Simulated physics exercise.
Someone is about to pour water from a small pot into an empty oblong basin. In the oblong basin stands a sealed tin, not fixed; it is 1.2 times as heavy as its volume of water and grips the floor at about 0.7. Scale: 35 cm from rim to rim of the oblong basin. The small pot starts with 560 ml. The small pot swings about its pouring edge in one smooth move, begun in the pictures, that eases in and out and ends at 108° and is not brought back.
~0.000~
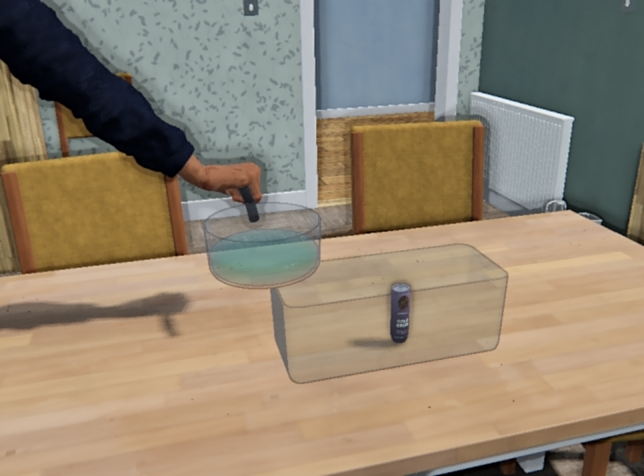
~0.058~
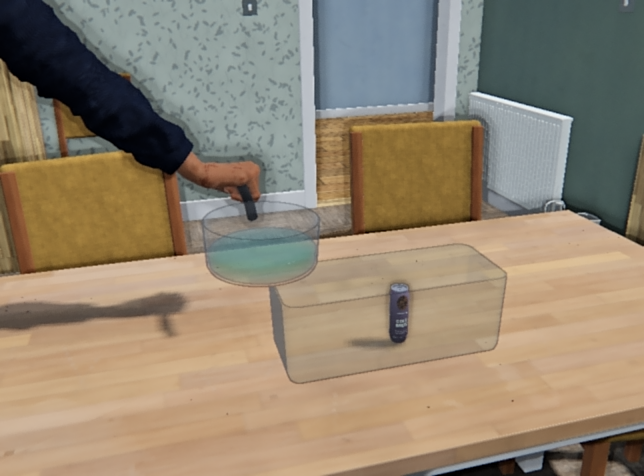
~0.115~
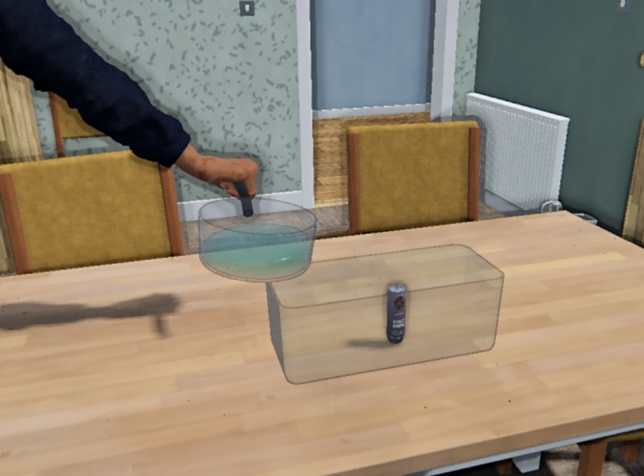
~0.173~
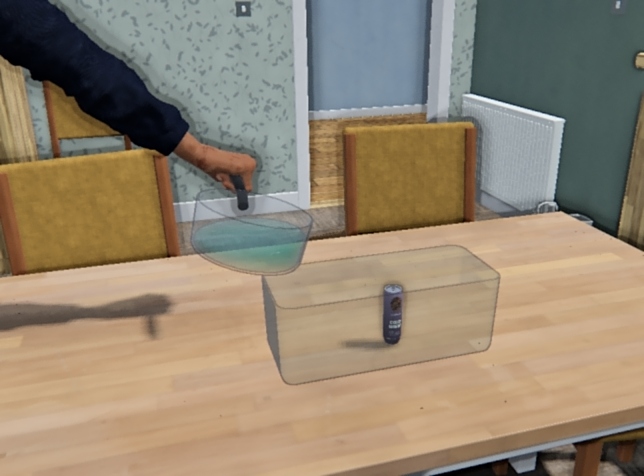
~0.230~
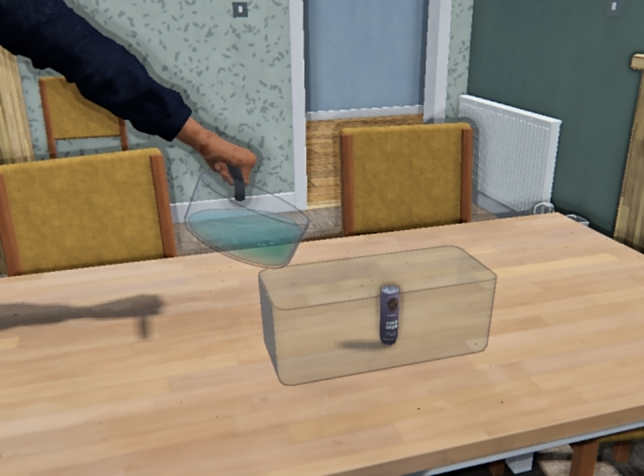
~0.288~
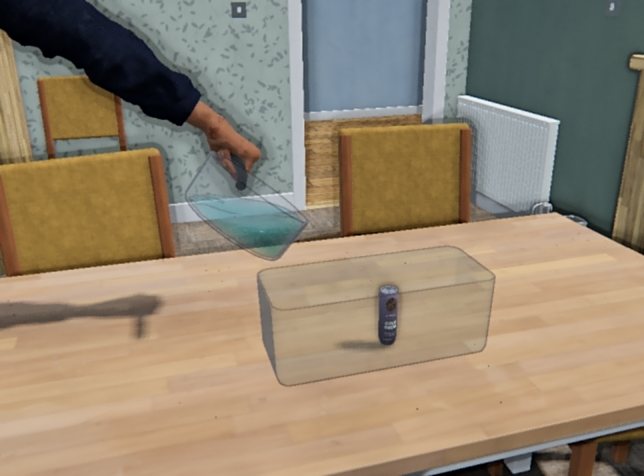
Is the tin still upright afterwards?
It goes over.
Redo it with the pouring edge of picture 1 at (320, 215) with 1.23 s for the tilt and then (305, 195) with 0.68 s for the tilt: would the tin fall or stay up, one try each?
First it keeps standing; then it topples.
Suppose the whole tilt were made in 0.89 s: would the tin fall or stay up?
The tin falls.
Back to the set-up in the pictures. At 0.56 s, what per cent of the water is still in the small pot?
Near 30 in a hundred.
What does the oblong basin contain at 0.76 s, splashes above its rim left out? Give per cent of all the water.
Some 86 per cent.
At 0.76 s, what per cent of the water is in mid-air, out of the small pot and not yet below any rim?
Some 12 per cent.
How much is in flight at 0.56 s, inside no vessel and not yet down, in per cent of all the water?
Near 62 in a hundred.
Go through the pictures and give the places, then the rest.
In the first picture, tilt 0°; pouring edge (318, 216); surface from (209, 252) to (315, 240); the oblong basin's rim runs from (276, 289) to (489, 260); the tin's top is at (401, 290).
In the second picture, tilt 2°; pouring edge (317, 216); surface from (207, 251) to (314, 238).
In the third picture, tilt 7°; pouring edge (314, 217); surface from (201, 246) to (309, 234).
In the fourth picture, tilt 15°; pouring edge (310, 218); surface from (192, 236) to (303, 229).
In the fifth picture, tilt 26°; pouring edge (307, 219); surface from (187, 220) to (300, 223).
In the sixth picture, tilt 39°; pouring edge (305, 219); surface from (188, 198) to (299, 214).
By 0.56 s the tilt is 98° and 29 per cent is still to pour; the tin stands where it began.
By 0.76 s the tilt is 108° and 4 per cent is still to pour; the tin leans 26°.
By 0.97 s the tilt is 108° and 0 per cent is still to pour; the tin lies on its side.
By 1.20 s the tilt is 108° and 0 per cent is still to pour; the tin lies on its side.
At rest the tin lies on its side.
